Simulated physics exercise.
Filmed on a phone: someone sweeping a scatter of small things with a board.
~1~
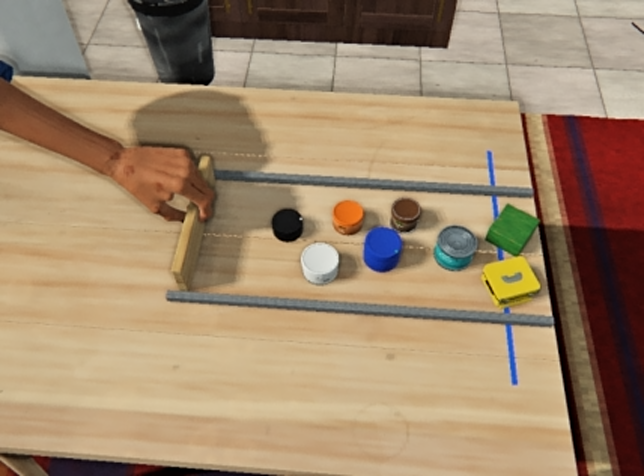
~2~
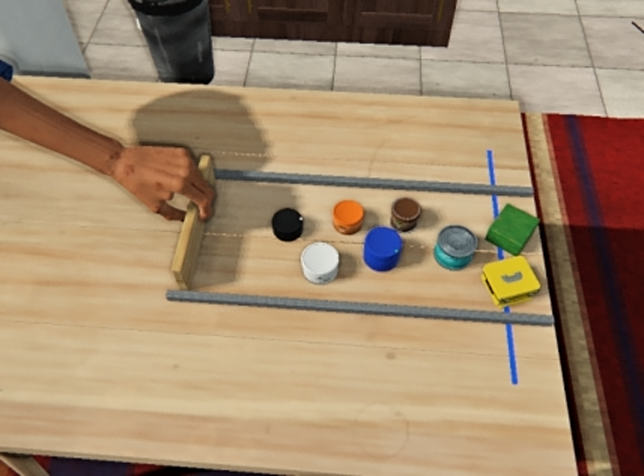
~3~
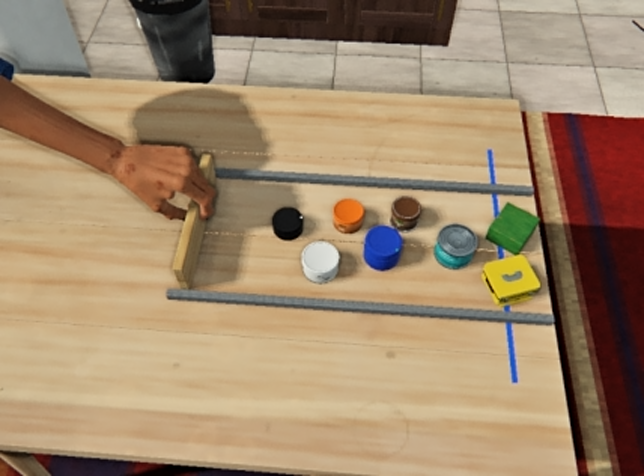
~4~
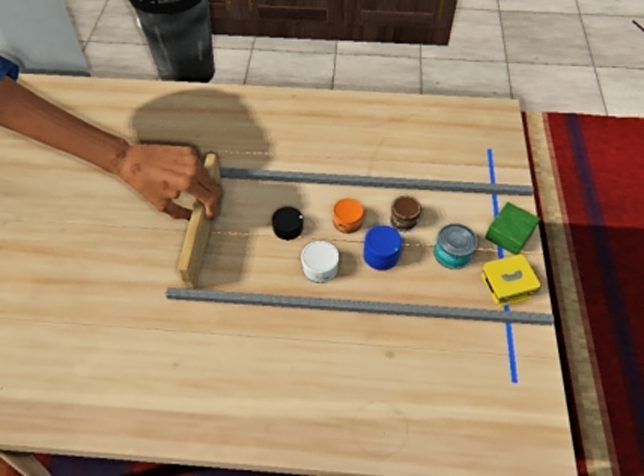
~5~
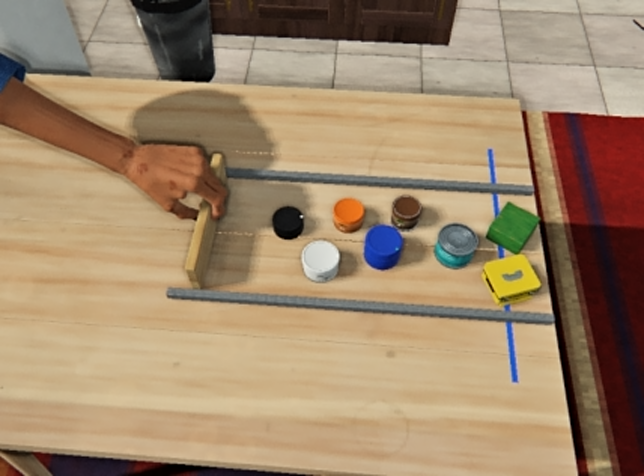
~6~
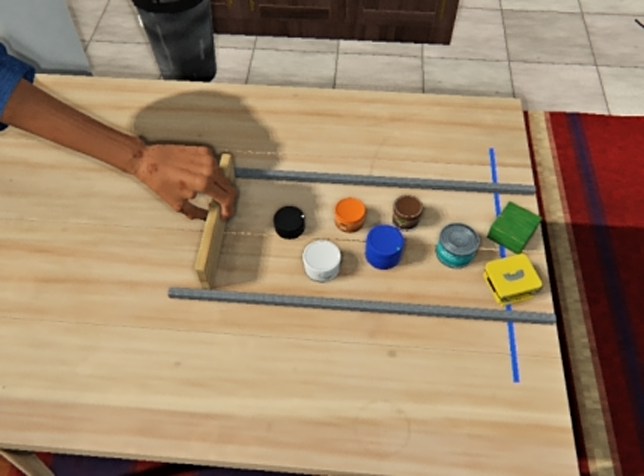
On a pale wooden table beside a red rug and tiled floor, seen from above at an angle, two grey rails run left to right. Between them lie black, white, orange, blue, brown and turquoise round containers, with a green block and yellow case at right by a blue line. A hand at left holds an upright board still, then slides it slightly rightward, touching nothing else, while the view barely shifts.
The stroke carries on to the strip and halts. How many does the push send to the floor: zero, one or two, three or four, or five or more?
The number that fall off is three or four.
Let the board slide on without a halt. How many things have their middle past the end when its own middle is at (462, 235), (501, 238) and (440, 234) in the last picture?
Past the end: 0, 3 and 0.
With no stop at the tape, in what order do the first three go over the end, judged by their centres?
They are the green block, the yellow case, the turquoise tin.
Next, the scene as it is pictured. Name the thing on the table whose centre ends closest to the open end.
That is the brown tin.
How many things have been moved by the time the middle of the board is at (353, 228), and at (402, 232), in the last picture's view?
At the one place 4, at the other 6.
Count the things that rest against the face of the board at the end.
4 of them.
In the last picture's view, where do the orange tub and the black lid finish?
About (514, 200), and the other about (518, 235).
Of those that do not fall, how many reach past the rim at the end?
Overhanging: 1.
Early on, none off yet; green block at rest near (514, 228); yellow case at rest near (511, 280); turquoise tin at rest near (457, 246).
A while later, none off yet; green block at rest near (514, 228); yellow case at rest near (511, 280); turquoise tin moving near (462, 245).
Further along, none off yet; green block travelled a little near (528, 223); yellow case moving near (515, 283); turquoise tin travelled about its own width near (508, 247).
Finally, the number that fall off is three or four; lost, turquoise tin, yellow case and green block.
